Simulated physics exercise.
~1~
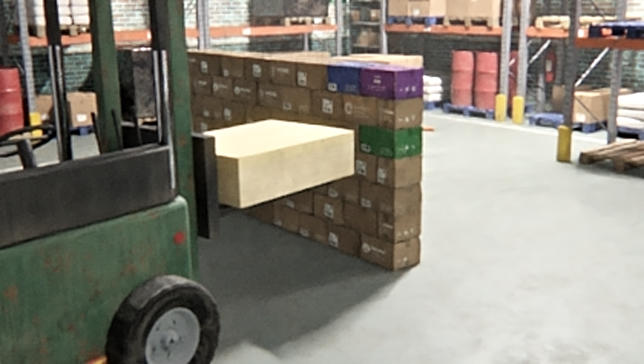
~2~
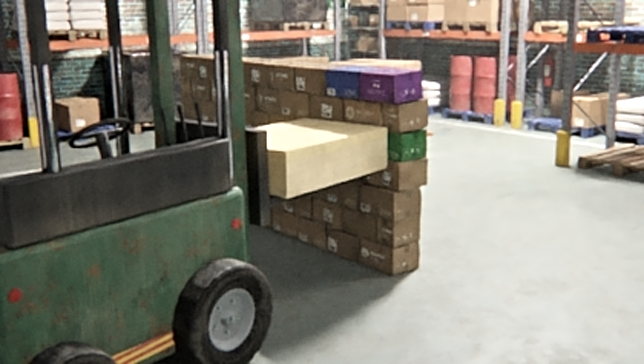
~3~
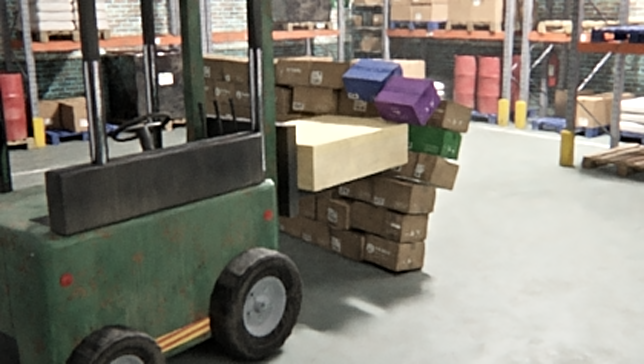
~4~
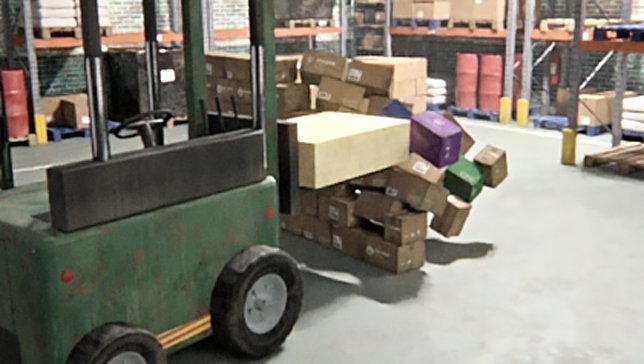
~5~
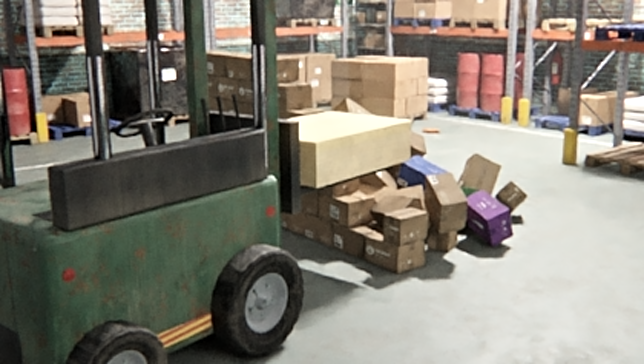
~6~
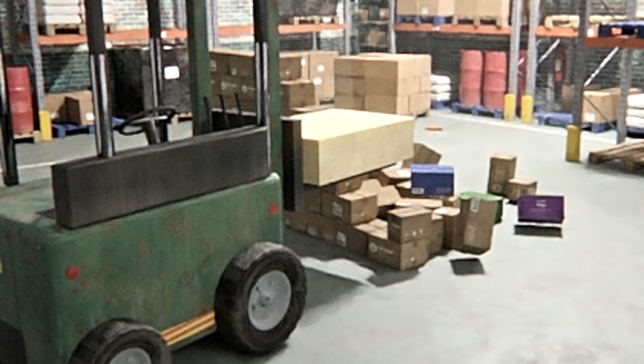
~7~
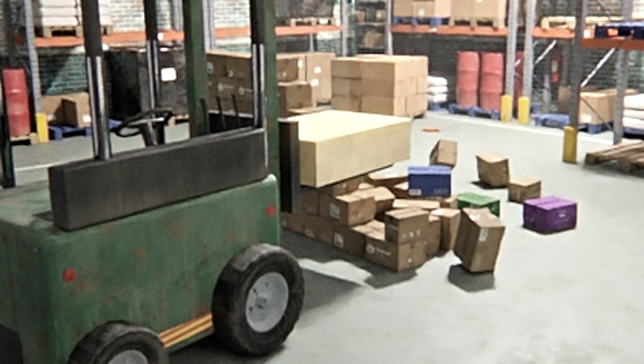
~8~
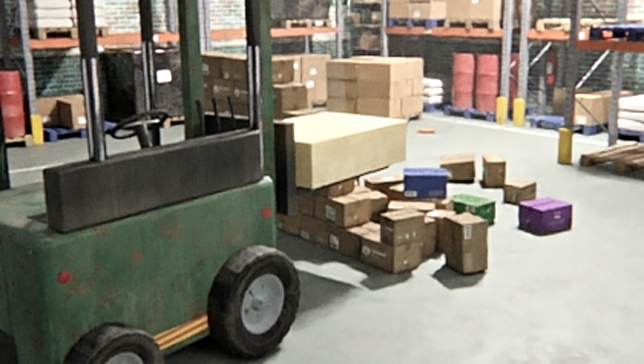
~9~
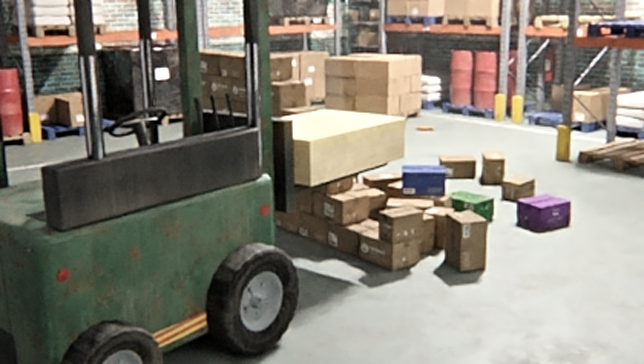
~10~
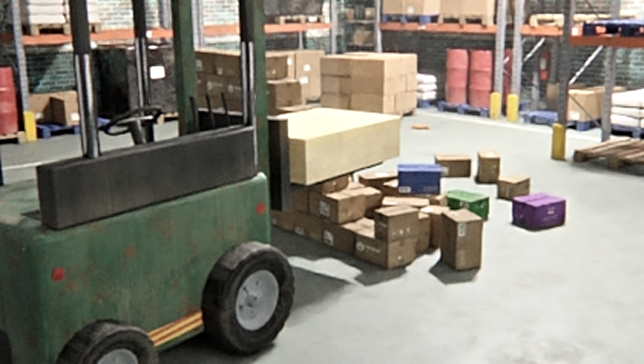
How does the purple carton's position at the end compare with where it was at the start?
At the start it sits on the top row at the right end of the carton wall. By the end it lies on the floor, farther right than the other fallen cartons.
